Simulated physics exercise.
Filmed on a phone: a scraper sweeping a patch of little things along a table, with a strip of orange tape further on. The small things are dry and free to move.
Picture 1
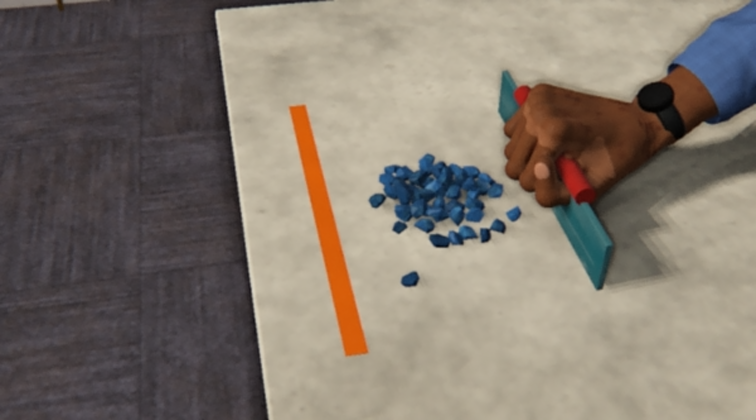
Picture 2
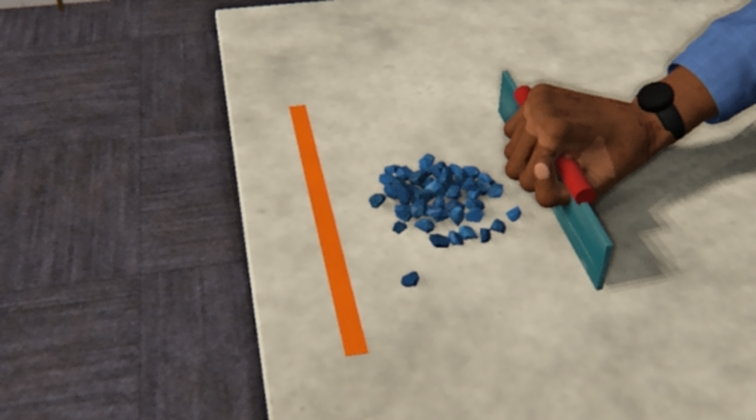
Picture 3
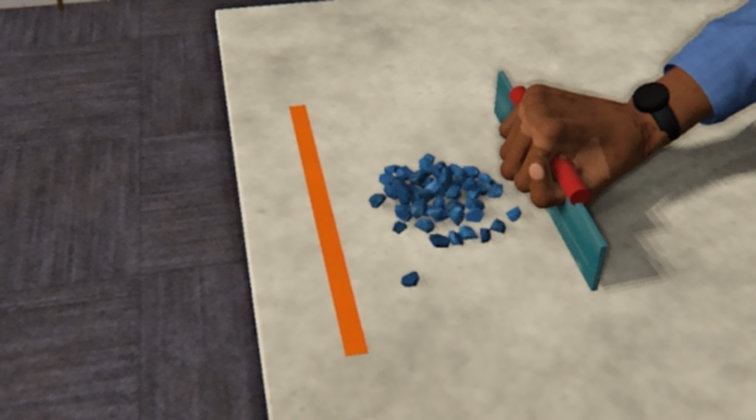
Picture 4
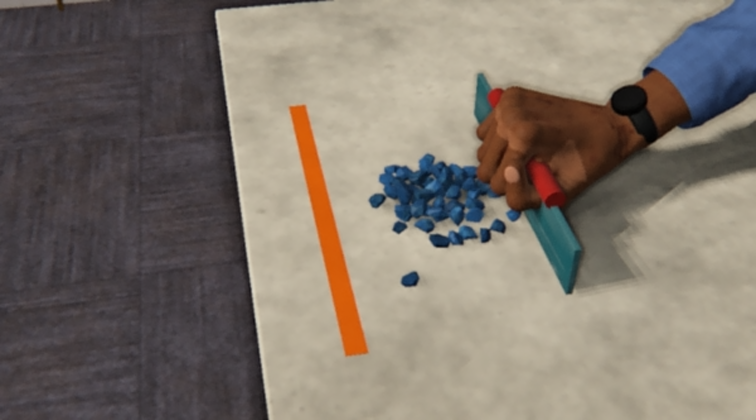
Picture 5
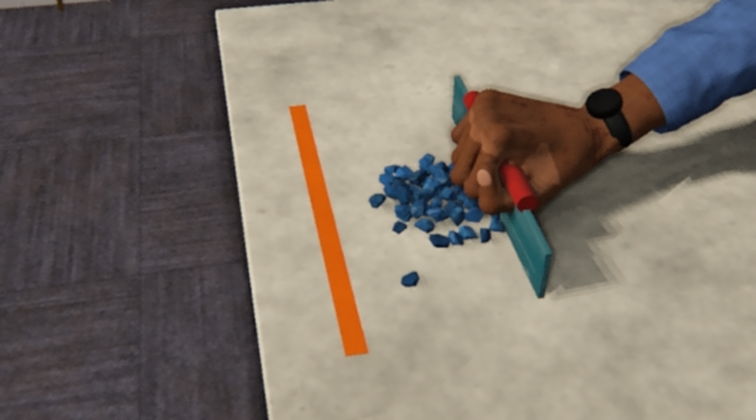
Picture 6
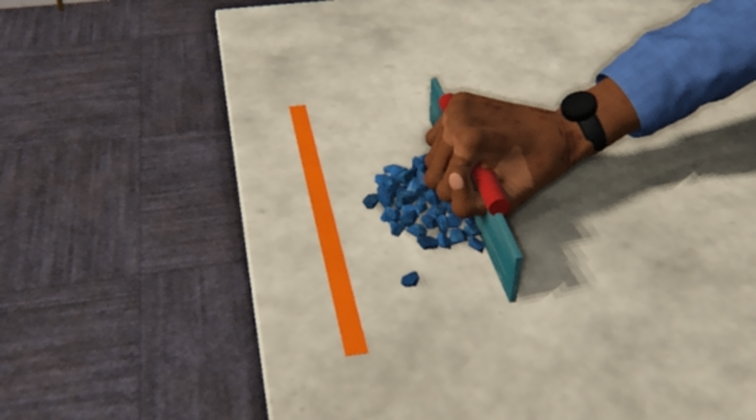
A hand in a blue sleeve and dark watch, gripping a teal scraper by its red handle, rests and then slides leftward across a pale mottled tabletop, seen from above at an angle by a still camera. Small blue stones lie heaped mid-table, one apart below, with orange tape to their left and dark flooring beyond. The blade meets the heap's right side and pushes most stones slightly left, bunching them closer.
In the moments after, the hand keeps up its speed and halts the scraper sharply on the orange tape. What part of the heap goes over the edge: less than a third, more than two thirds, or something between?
Over the edge goes less than a third of it.
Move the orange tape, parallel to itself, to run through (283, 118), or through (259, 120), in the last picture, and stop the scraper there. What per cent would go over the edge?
Roughly 50 per cent, and 80 per cent.
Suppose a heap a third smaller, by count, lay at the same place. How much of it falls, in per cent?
Near 0 %.
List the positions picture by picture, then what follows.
Scraper at (596, 251), at rest; orange tape at (300, 116), about a palm's width from the edge; edge at (244, 227); the heap at (439, 193), aquarium stones, in the first frame.
Scraper at (596, 251), at rest, in the second frame.
Scraper at (590, 251); the heap at (439, 193), in the third frame.
Scraper at (565, 255), in the fourth frame.
Scraper at (537, 258); the heap at (436, 192), a small part pushed along, in the fifth frame.
Scraper at (509, 262); orange tape at (300, 116); edge at (244, 227); the heap at (432, 198), most pushed along, in the sixth frame.
Soon after the last picture, scraper still moving, near (389, 165); heap all on the table, its front near (294, 211).
A little later, scraper stopped at the orange tape; heap a small part over the edge.
Later still, scraper stopped at the orange tape; heap about a quarter over the edge.
At rest, scraper stopped at the orange tape; heap about a quarter over the edge.
